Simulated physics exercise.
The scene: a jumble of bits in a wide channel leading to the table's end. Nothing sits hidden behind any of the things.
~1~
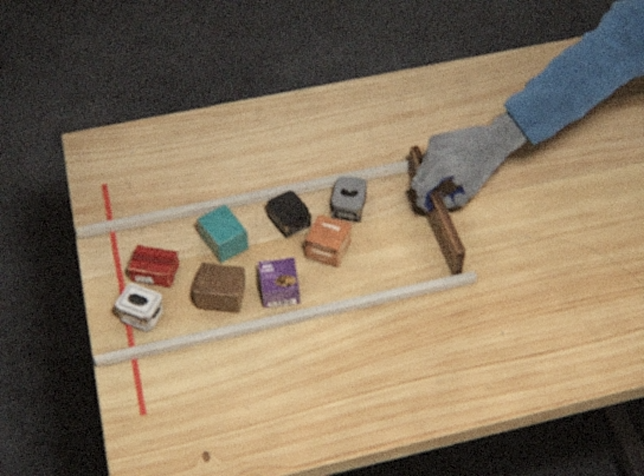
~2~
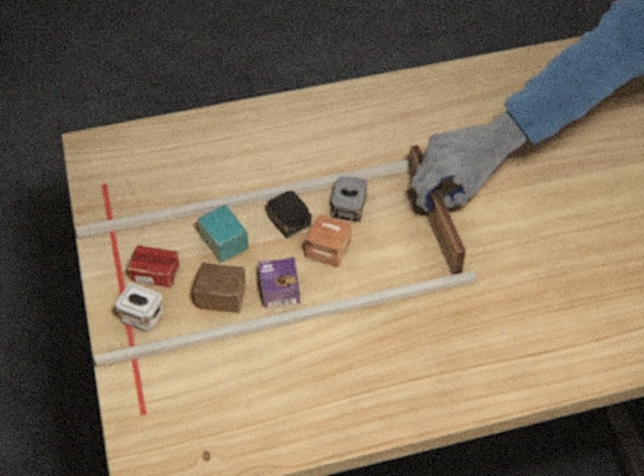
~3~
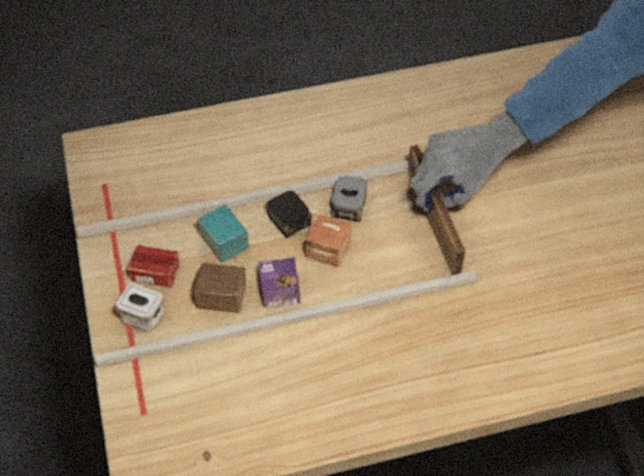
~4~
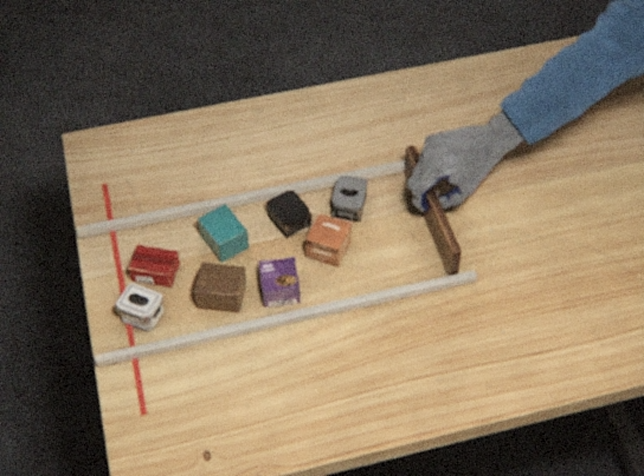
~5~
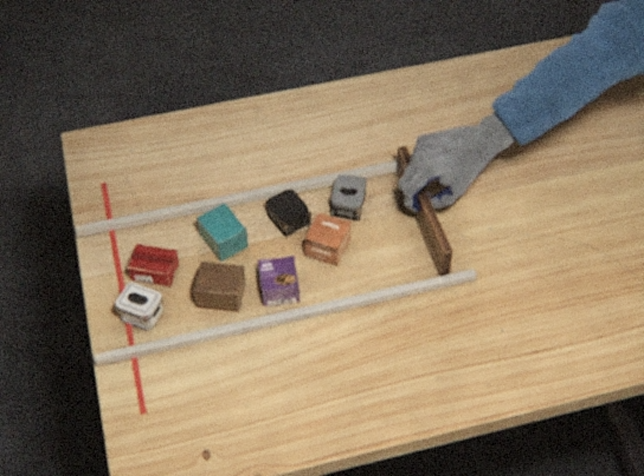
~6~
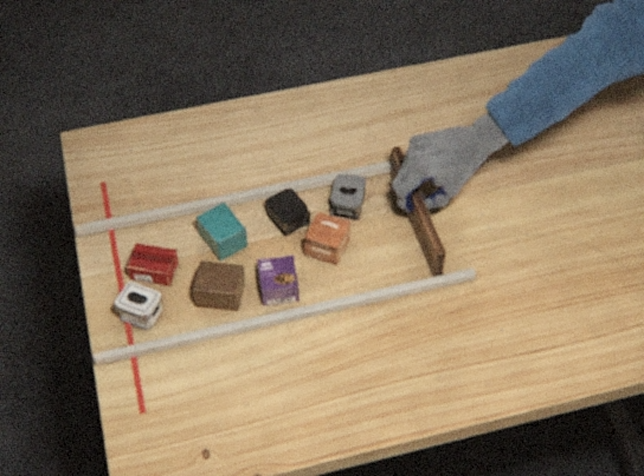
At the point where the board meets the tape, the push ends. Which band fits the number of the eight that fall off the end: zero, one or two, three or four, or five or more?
The number that tumble down is over four.
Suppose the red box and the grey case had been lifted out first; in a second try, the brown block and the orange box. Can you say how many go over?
3 and 4.
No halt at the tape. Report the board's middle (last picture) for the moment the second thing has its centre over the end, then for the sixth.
First: Around (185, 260). Next: Around (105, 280).
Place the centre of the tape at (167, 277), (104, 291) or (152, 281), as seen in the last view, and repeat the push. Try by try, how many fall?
Counts per try, in order: 2 / 5 / 3.
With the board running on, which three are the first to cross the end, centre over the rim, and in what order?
First the red box, next the white case, last the turquoise block.
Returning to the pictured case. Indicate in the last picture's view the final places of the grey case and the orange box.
Grey case at about (99, 254), orange box at about (101, 284).
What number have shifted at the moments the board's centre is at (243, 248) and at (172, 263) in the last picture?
Counting first: 7, next 8.
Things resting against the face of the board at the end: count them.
So the total is 3.
Soon after, none off yet; white case at rest near (140, 306); red box at rest near (153, 264); brown block at rest near (220, 286).
After that, none off yet; white case displaced a little near (124, 311); red box displaced about its own width near (102, 283); brown block displaced about its own width near (170, 303).
In the end, the number that fall off is five or more; gone, black case, turquoise block, brown block, red box and white case.
